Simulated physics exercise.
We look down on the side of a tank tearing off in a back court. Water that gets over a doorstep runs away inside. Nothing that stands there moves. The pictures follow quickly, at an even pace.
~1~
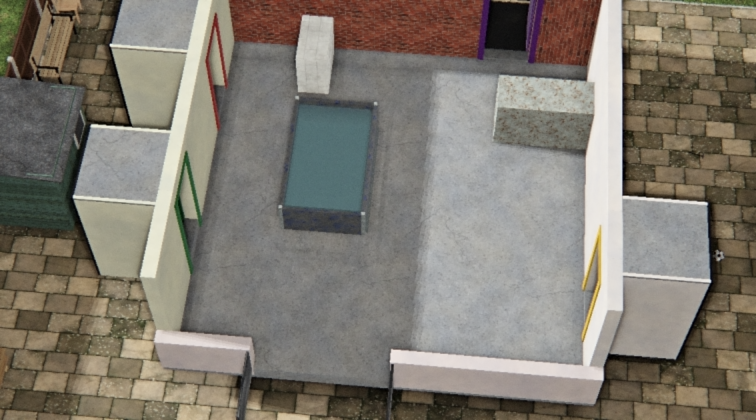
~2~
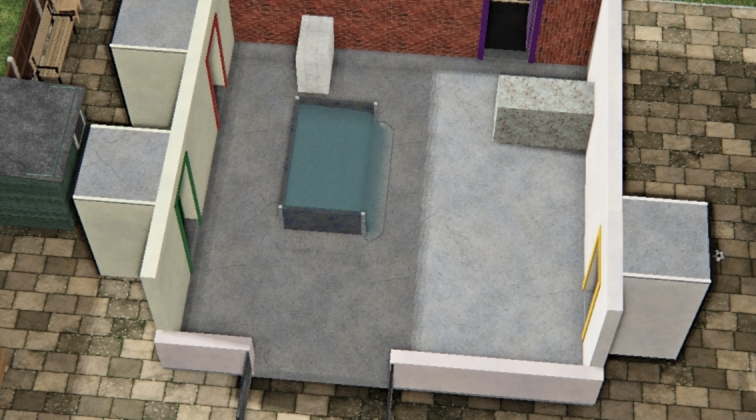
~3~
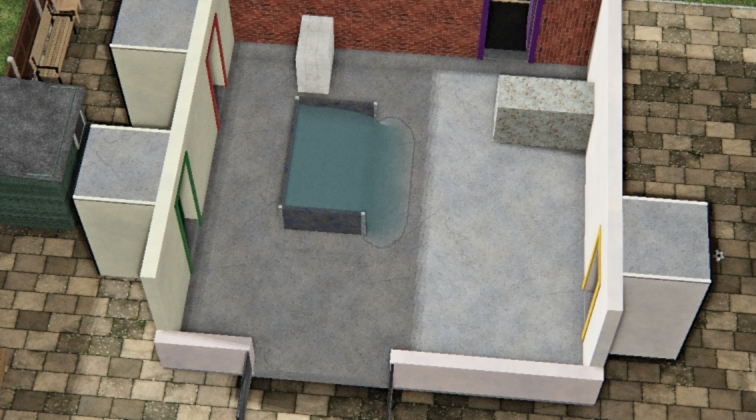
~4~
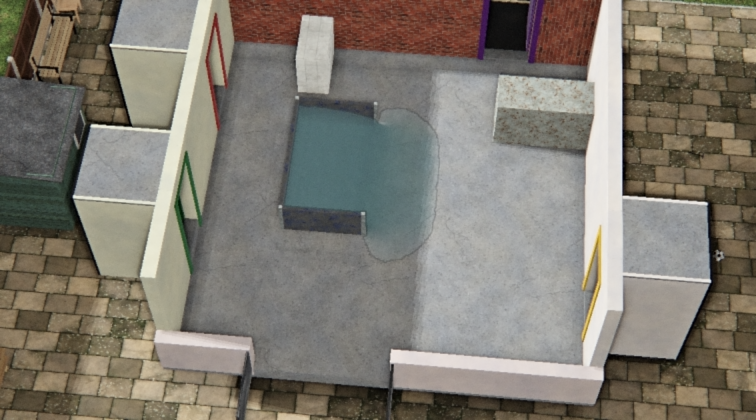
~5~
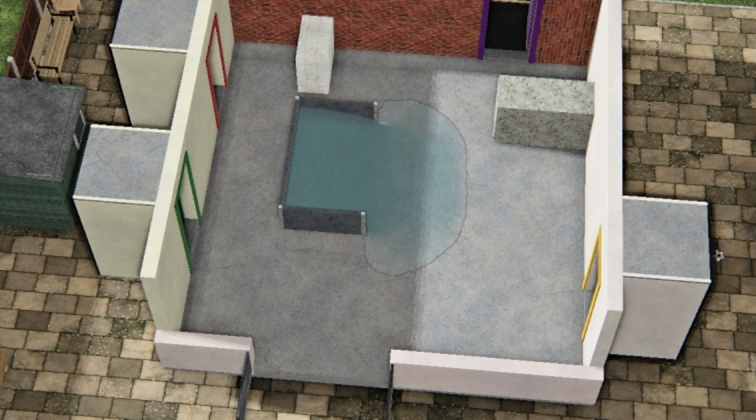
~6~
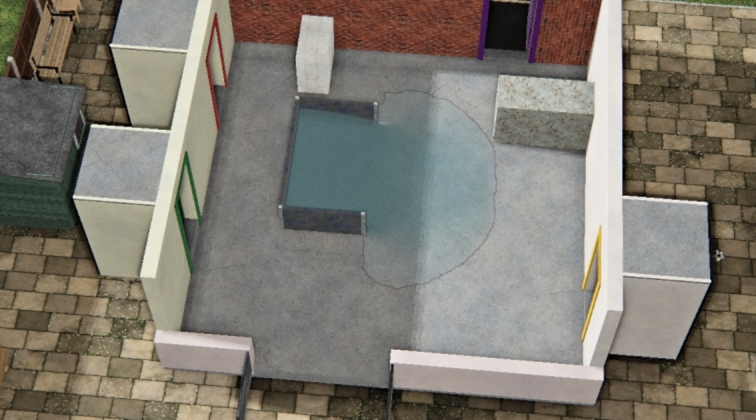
Open tank in a walled court standing full, then losing its right side, water pouring out and spreading rightward across the grey floor.
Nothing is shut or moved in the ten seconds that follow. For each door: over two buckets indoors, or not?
In the end: The yellow door floods; the red door holds within the limit; the purple door floods; the green door holds within the limit.
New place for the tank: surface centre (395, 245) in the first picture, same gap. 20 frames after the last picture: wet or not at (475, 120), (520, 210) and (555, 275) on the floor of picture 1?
As listed: No water, wet, flooded.
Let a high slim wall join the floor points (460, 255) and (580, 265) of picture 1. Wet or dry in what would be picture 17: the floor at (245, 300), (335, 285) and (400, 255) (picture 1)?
In turn: Not flooded, free of water, under water.
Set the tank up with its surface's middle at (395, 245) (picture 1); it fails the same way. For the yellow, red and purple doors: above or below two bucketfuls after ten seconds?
Yellow door goes over; red door keeps below it; purple door keeps below it.
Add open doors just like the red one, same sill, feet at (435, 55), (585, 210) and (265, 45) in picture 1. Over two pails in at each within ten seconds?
One after the other: Takes less, passes that mark, takes less.
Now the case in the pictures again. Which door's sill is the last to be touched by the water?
That is the red one.
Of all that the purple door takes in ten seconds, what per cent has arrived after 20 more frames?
Near 70 in a hundred.
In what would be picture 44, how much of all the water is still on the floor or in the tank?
Some 94 per cent.
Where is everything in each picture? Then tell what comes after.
In the first picture, the open tank at (329, 157) is whole and still.
In the second picture, the front is at (367, 238), out from the gap at (368, 171).
In the third picture, the front is at (386, 242), out from the gap at (368, 173).
In the fourth picture, water pours out at (368, 174) and has run to (398, 254).
In the fifth picture, water pours out at (368, 174) and has run to (441, 249).
In the sixth picture, the front is at (478, 243), out from the gap at (368, 174).
A moment on, water covers 35 % of the floor; the yellow door not reached, the red door not reached, the purple door not reached, the green door not reached.
Next, water covers 45 % of the floor; the yellow door under two buckets in, the red door not reached, the purple door under two buckets in, the green door not reached.
Then, water covers 50 % of the floor; the yellow door over two buckets in, the red door not reached, the purple door over two buckets in, the green door not reached.
Later, water covers 70 % of the floor; the yellow door over two buckets in, the red door not reached, the purple door far over two buckets in, the green door not reached.
In the end, water covers 90 % of the floor; the yellow door over two buckets in, the red door wet at the sill, nothing in, the purple door far over two buckets in, the green door wet at the sill, nothing in.
